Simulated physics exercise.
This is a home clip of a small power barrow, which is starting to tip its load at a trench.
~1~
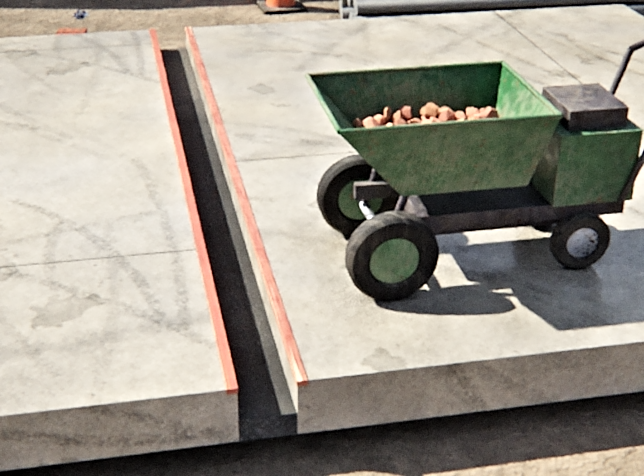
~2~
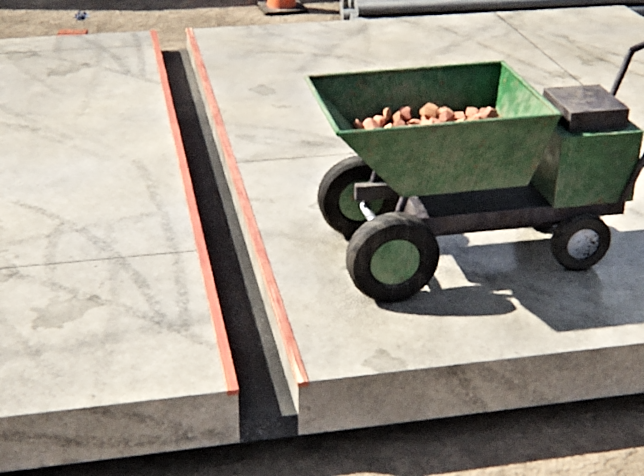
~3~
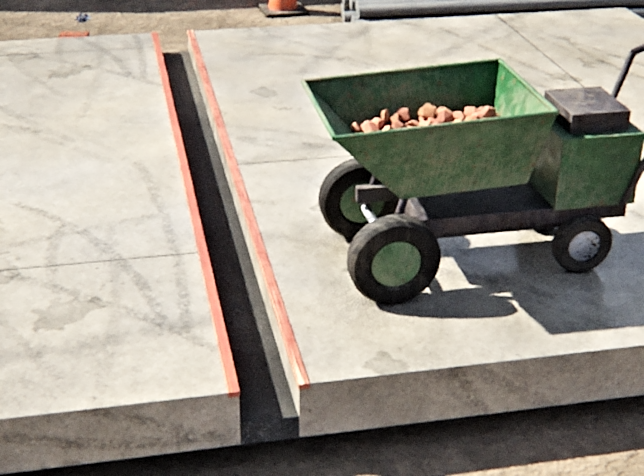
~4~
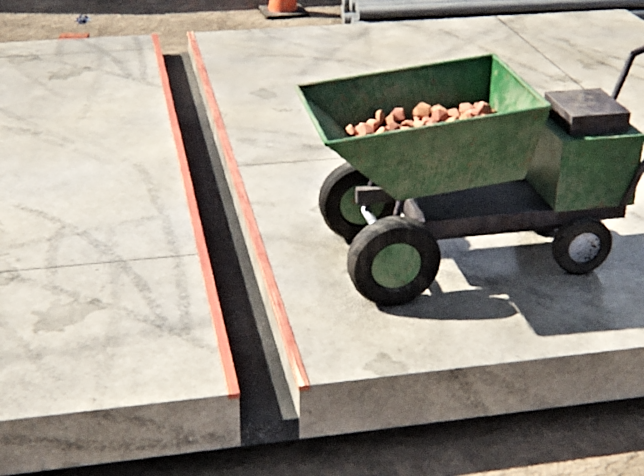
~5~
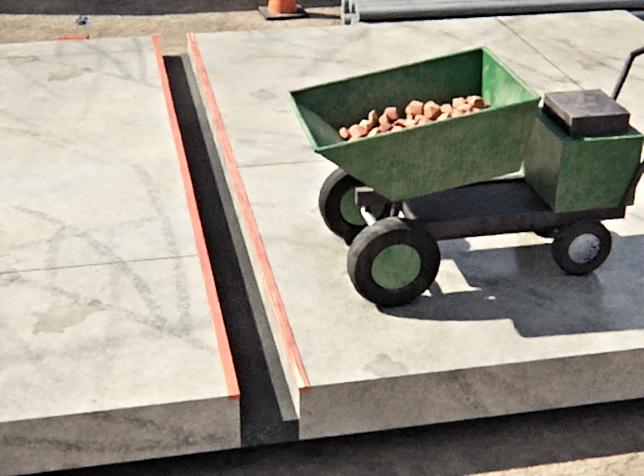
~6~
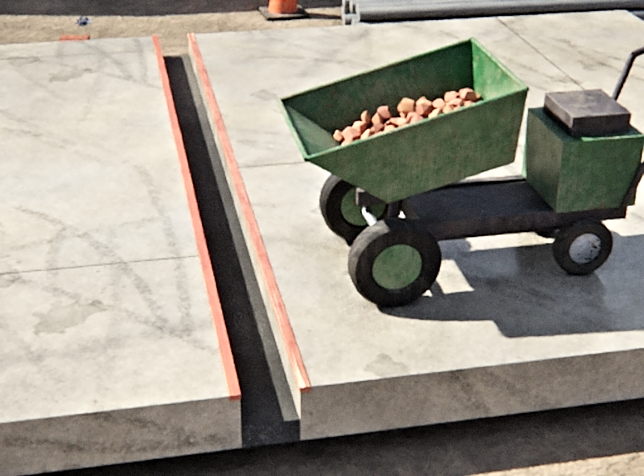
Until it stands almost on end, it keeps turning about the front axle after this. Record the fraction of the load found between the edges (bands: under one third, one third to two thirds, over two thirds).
Recorded: One third to two thirds.
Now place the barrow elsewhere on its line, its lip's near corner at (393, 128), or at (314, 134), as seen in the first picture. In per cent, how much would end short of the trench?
First spot 10 per cent, second spot 0 per cent.
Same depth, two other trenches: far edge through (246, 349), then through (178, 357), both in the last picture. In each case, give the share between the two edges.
First some 0, then 100 per cent.
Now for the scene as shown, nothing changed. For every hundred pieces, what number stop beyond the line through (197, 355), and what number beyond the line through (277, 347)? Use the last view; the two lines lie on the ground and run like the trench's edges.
Near 30 % and near 90 %, in that order.
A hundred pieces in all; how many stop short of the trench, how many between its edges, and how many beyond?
Split - short: 0 percent, between: 45 percent, beyond: 45 percent.
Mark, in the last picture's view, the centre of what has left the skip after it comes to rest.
Close to (215, 283).
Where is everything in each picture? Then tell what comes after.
Lip of the skip at (340, 132), level; top of the load at (447, 132), lumps of rubble; first edge of the trench at (289, 338); far edge at (223, 345), the trench under half as wide as the skip, and about half as deep as wide, in the first picture.
Lip of the skip at (339, 134), level; top of the load at (447, 132), in the second picture.
Lip of the skip at (335, 139), tipped barely; top of the load at (445, 132), in the third picture.
Lip of the skip at (327, 144), tipped a little; top of the load at (468, 123), in the fourth picture.
Lip of the skip at (317, 151), tipped a little; top of the load at (463, 127), in the fifth picture.
Lip of the skip at (307, 160), tipped a little; top of the load at (455, 122); first edge of the trench at (291, 344); far edge at (225, 352), in the sixth picture.
Soon after the last picture, skip tipped steeply; all in the skip.
A little later, skip tipped right over; nearly all in the skip; a stray few in or heaped over the trench; a stray few beyond it.
Later still, skip tipped right over; about a quarter in the skip; about a third in or heaped over the trench; about half beyond it.
By the end, skip tipped right over; a small part in the skip; about half in or heaped over the trench; about half beyond it.
